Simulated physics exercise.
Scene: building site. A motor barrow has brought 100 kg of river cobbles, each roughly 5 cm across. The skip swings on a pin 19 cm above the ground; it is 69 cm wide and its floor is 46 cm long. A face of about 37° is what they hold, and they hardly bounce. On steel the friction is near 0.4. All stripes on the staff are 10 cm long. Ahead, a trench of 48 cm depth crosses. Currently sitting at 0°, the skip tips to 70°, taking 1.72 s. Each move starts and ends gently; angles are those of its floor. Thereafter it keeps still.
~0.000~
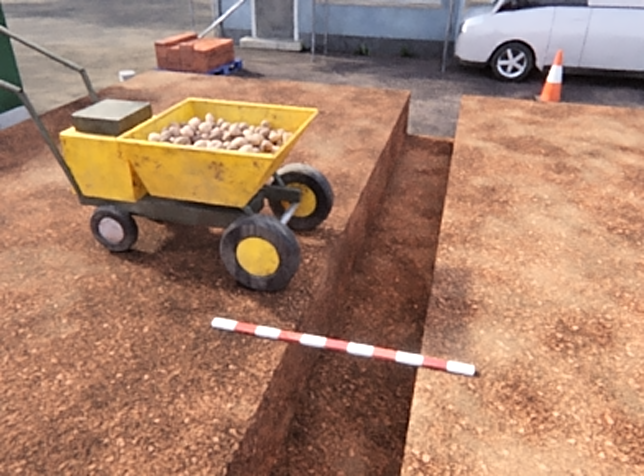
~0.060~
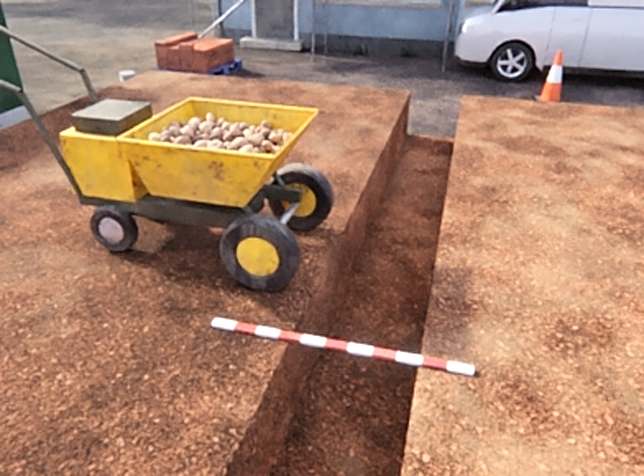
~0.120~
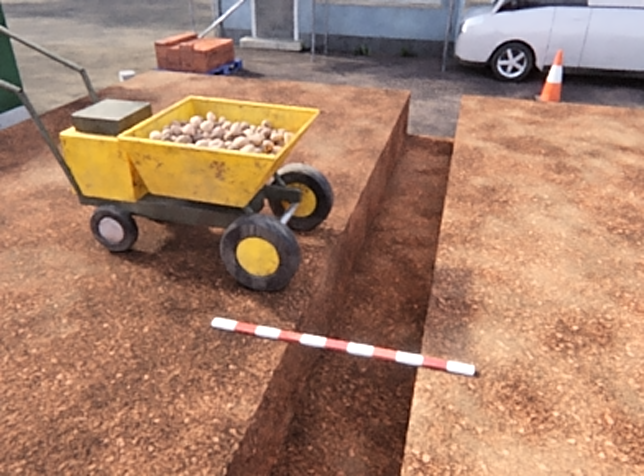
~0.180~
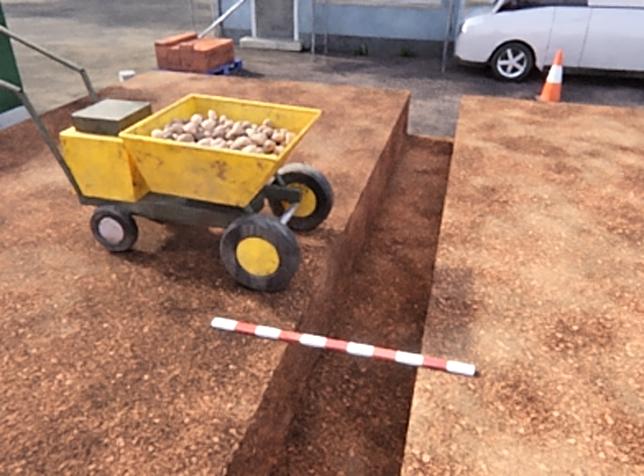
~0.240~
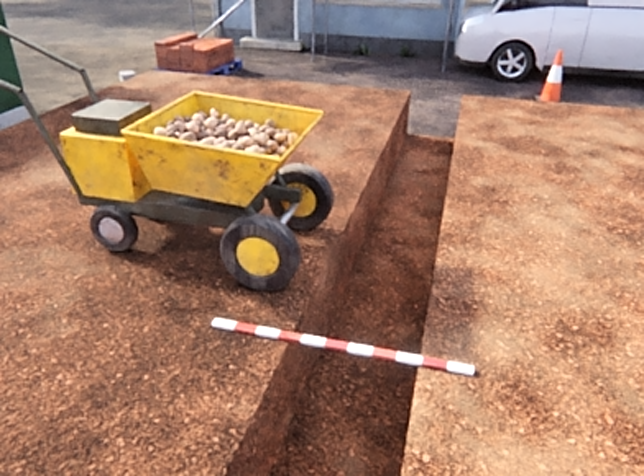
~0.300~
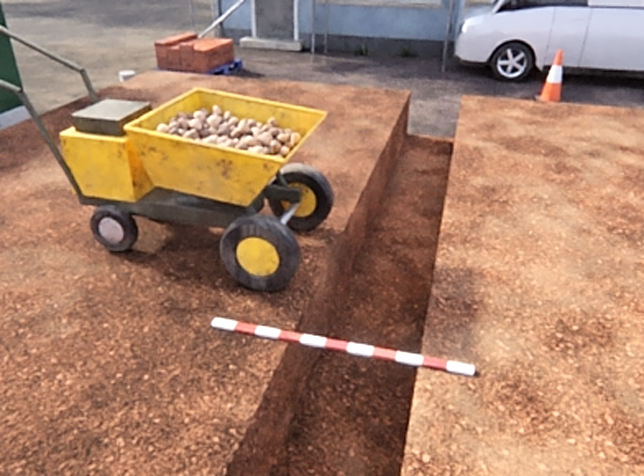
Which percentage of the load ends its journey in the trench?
Roughly 93 per cent.
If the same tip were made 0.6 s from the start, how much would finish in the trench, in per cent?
In that case, around 60%.
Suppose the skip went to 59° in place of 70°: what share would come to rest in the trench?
It would be near 40 per cent.
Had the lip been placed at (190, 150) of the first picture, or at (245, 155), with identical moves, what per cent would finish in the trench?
About 95 per cent from the first spot, about 100 from the second.
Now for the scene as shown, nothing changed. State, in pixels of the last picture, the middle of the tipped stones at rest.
Somewhere around (396, 337) in the last picture.
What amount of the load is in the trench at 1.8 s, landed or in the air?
35 per cent, give or take.
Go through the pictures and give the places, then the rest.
In the first frame, the skip is at 0°, its lip at (273, 158); the top of the load is at (234, 132).
The second frame shows lip at (273, 158), floor tilted 0°, highest stones at (234, 131); the stones move at 0.1 m/s on average.
The third frame shows lip at (275, 159), floor tilted 1°, highest stones at (223, 130); the stones move at 0.1 m/s on average.
The fourth frame shows lip at (277, 159), floor tilted 2°, highest stones at (217, 127); the stones move at 0.2 m/s on average.
The fifth frame shows lip at (280, 160), floor tilted 4°, highest stones at (212, 124); the stones move at 0.2 m/s on average.
In the sixth frame, the skip is at 6°, its lip at (284, 162); the top of the load is at (203, 119); the stones move at 0.3 m/s on average.
After 1.3 s the floor is at 59°; 100 % in the skip; the foremost stones are at (374, 209).
After 1.8 s the floor is at 70°; 64 % in the skip, 33 % in the trench, 3 % past the trench; the foremost stones are at (465, 291).
After 2.2 s the floor is at 70°; 36 % in the skip, 57 % in the trench, 7 % past the trench; the foremost stones are at (521, 305).
After 4.1 s the floor is at 70°; 0 % in the skip, 93 % in the trench, 7 % past the trench; the foremost stones are at (548, 303).
